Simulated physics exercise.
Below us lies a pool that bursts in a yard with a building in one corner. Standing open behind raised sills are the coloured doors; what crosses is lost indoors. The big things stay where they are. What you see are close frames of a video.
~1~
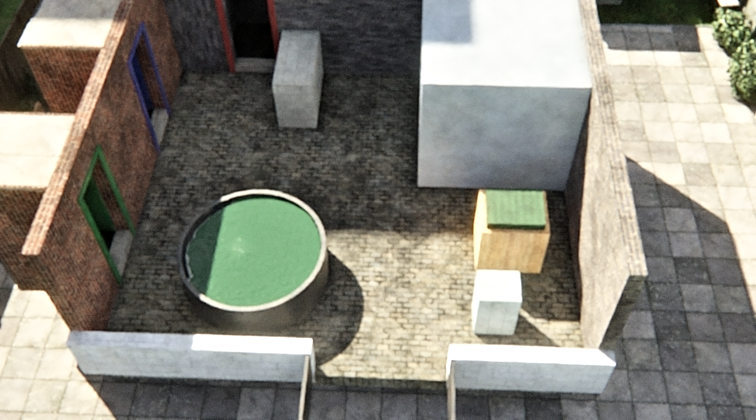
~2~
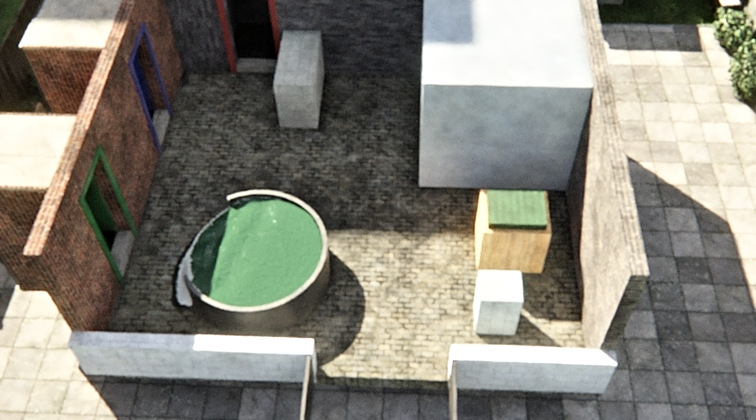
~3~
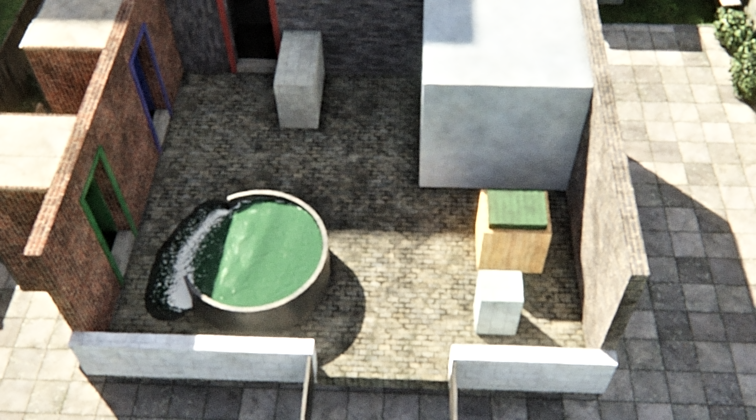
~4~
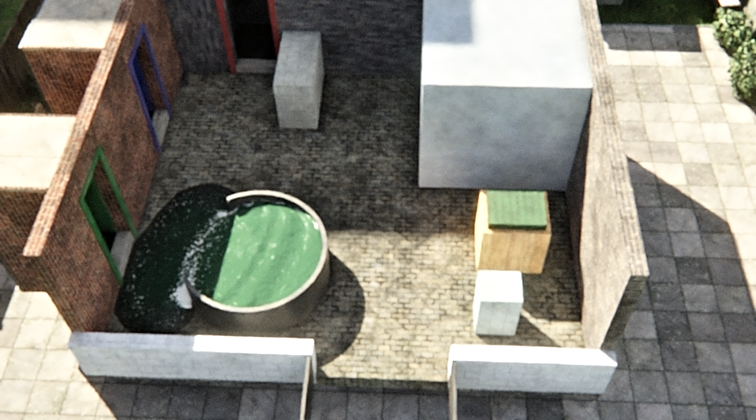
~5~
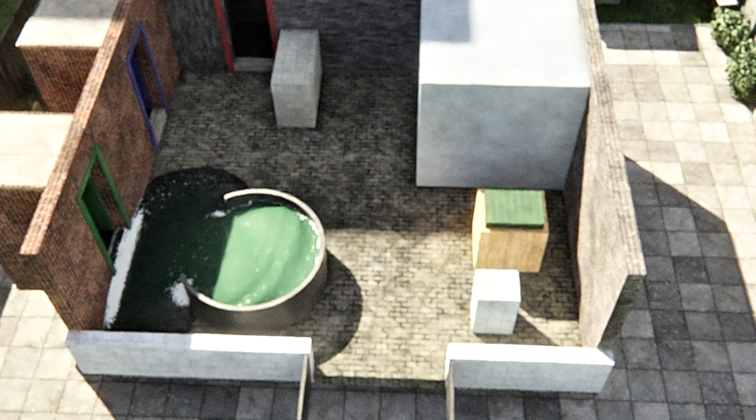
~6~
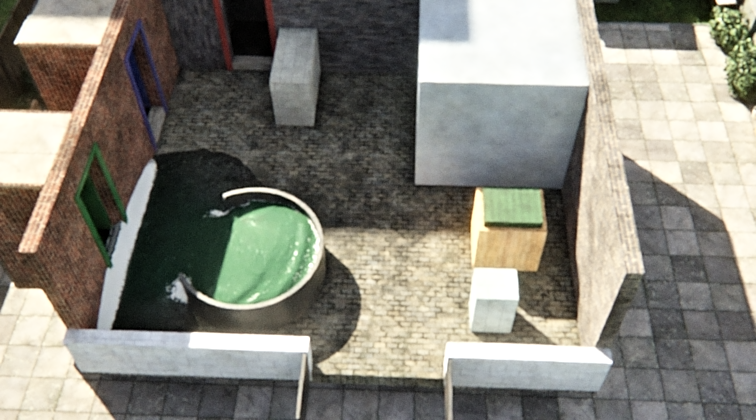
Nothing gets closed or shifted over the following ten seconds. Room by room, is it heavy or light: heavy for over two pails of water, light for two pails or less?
The red door passes two buckets, the blue door does not pass two buckets, the green door passes two buckets.
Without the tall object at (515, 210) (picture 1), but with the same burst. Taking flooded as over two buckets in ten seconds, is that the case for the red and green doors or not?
Looking at the red door first, it crosses the line; the green door crosses the line.
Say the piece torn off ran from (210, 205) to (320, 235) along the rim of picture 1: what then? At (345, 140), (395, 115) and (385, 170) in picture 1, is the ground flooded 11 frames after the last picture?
Going through them, the first would be submerged, the next submerged and the last submerged.
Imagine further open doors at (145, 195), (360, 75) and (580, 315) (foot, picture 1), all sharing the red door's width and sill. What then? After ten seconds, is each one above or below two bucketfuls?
First tops the limit, then falls short, then falls short.
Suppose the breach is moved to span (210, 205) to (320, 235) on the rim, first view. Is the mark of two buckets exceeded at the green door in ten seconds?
Then: The green door falls short.
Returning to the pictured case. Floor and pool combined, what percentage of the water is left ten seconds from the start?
Estimate: Some 88 %.
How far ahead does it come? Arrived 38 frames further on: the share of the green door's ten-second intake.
Approximately 100 in a hundred, I reckon.
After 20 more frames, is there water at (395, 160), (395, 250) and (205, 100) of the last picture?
Point 1: Not wet; point 2: Not wet; point 3: Drenched.
A moment on, water covers 20 % of the floor; the red door not reached, the blue door wet at the sill, nothing in, the green door over two buckets in.
Next, water covers 30 % of the floor; the red door wet at the sill, nothing in, the blue door wet at the sill, nothing in, the green door far over two buckets in.
Then, water covers 45 % of the floor; the red door over two buckets in, the blue door wet at the sill, nothing in, the green door far over two buckets in.
Later, water covers 75 % of the floor; the red door over two buckets in, the blue door wet at the sill, nothing in, the green door far over two buckets in.
In the end, water covers 90 % of the floor; the red door far over two buckets in, the blue door wet at the sill, nothing in, the green door far over two buckets in.
